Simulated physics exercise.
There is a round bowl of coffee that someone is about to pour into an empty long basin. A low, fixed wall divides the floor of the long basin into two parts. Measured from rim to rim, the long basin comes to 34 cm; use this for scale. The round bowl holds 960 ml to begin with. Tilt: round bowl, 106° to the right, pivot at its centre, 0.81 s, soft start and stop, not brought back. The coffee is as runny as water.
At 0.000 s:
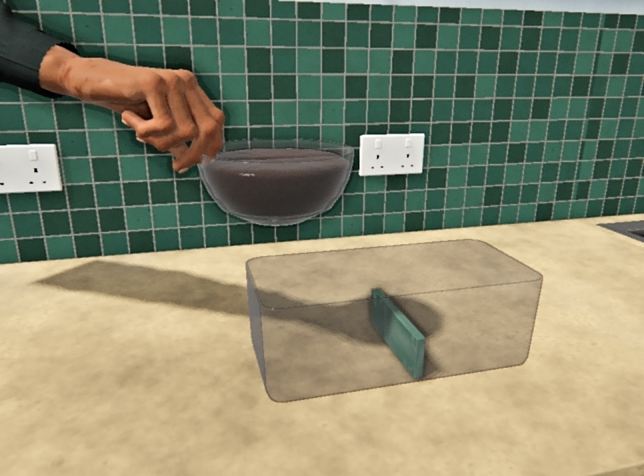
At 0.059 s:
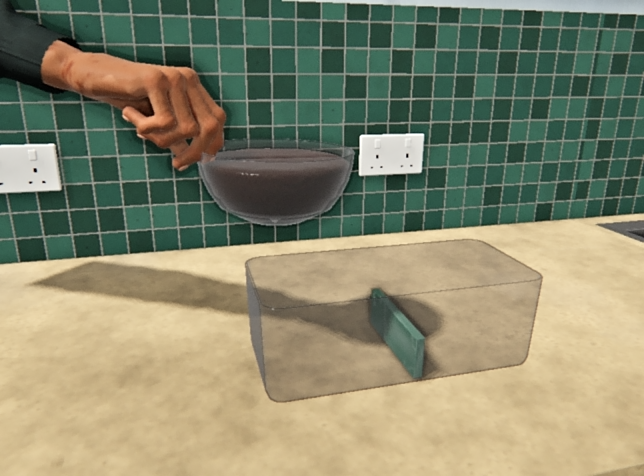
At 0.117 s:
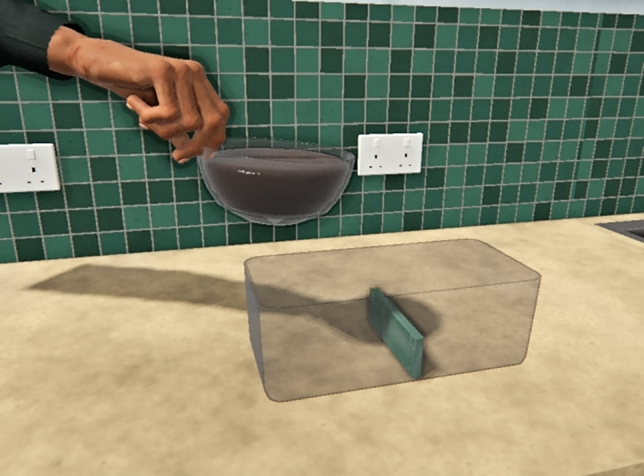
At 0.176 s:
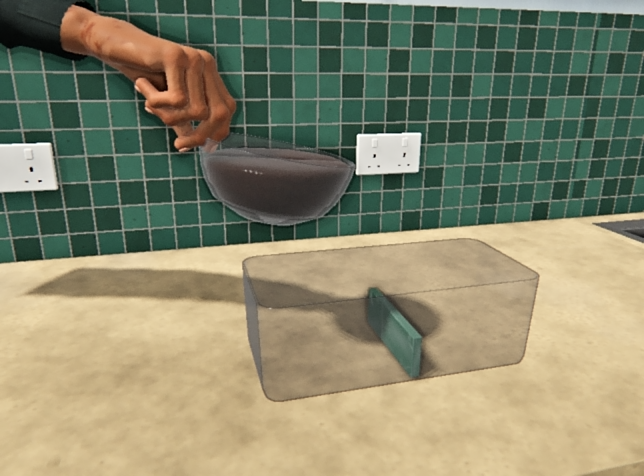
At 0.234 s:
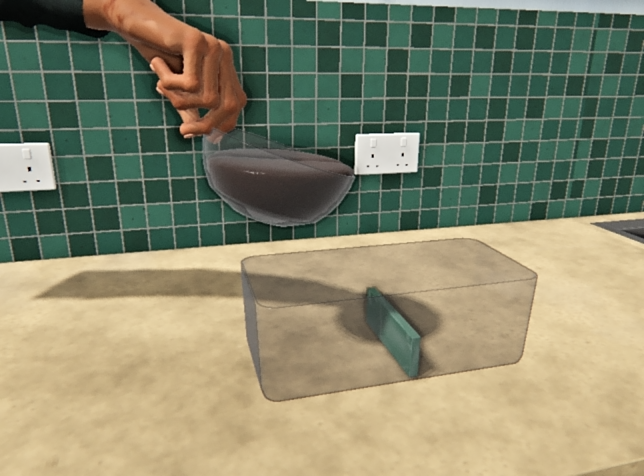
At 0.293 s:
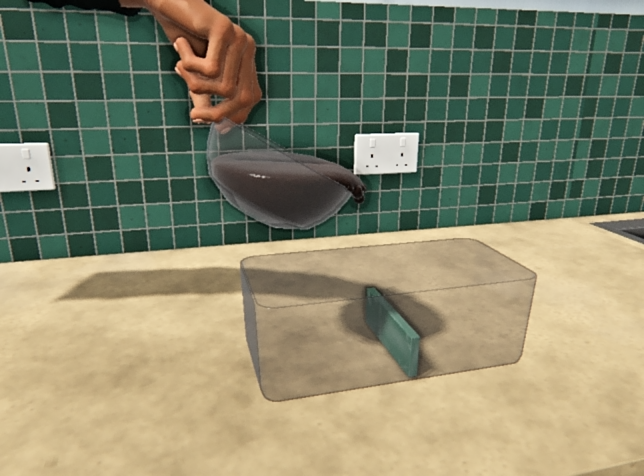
A hand held a clear round bowl of dark liquid still, then tilted it gradually to the right above an empty see-through basin with a green divider, until liquid began running over the rim.
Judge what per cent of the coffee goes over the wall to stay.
32 percent, roughly.
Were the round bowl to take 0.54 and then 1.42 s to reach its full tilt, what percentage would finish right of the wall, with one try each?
It comes to 20 per cent, and then 45 per cent.
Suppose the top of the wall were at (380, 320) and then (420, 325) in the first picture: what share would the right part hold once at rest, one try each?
Around 60 and 30 percent, in that order.
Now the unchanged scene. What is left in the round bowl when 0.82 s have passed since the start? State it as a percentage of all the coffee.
Around 0 percent of it.
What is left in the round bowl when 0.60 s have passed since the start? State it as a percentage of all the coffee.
Remaining: Near 14 % of the total.
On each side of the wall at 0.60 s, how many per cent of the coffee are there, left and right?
Left about 30, right about 30.
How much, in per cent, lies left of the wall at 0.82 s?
Left share: Approx. 64 %.
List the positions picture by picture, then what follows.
Tilt 0°; pouring edge (349, 149); surface from (200, 162) to (344, 157); the long basin's rim runs from (253, 283) to (510, 258); the wall's top is at (396, 312), in the first picture.
Tilt 1°; pouring edge (349, 150); surface from (201, 161) to (345, 158), in the second picture.
Tilt 5°; pouring edge (349, 155); surface from (202, 159) to (345, 160), in the third picture.
Tilt 12°; pouring edge (349, 163); surface from (203, 156) to (346, 162), in the fourth picture.
Tilt 20°; pouring edge (349, 175); surface from (206, 158) to (345, 168); 2 per cent is over the edge, in the fifth picture.
Tilt 31°; pouring edge (347, 188); surface from (212, 162) to (342, 179); 9 per cent is over the edge, in the sixth picture.
After 0.60 s the tilt is 89° and 15 per cent is still to pour, 31 is left of the wall and 29 right of it.
After 0.82 s the tilt is 106° and 0 per cent is still to pour, 64 is left of the wall and 31 right of it.
After 1.06 s the tilt is 106° and 0 per cent is still to pour, 65 is left of the wall and 32 right of it.
After 1.31 s the tilt is 106° and 0 per cent is still to pour, 64 is left of the wall and 32 right of it.
In the end 64 per cent lies left of the wall, 32 right of it and 3 outside.
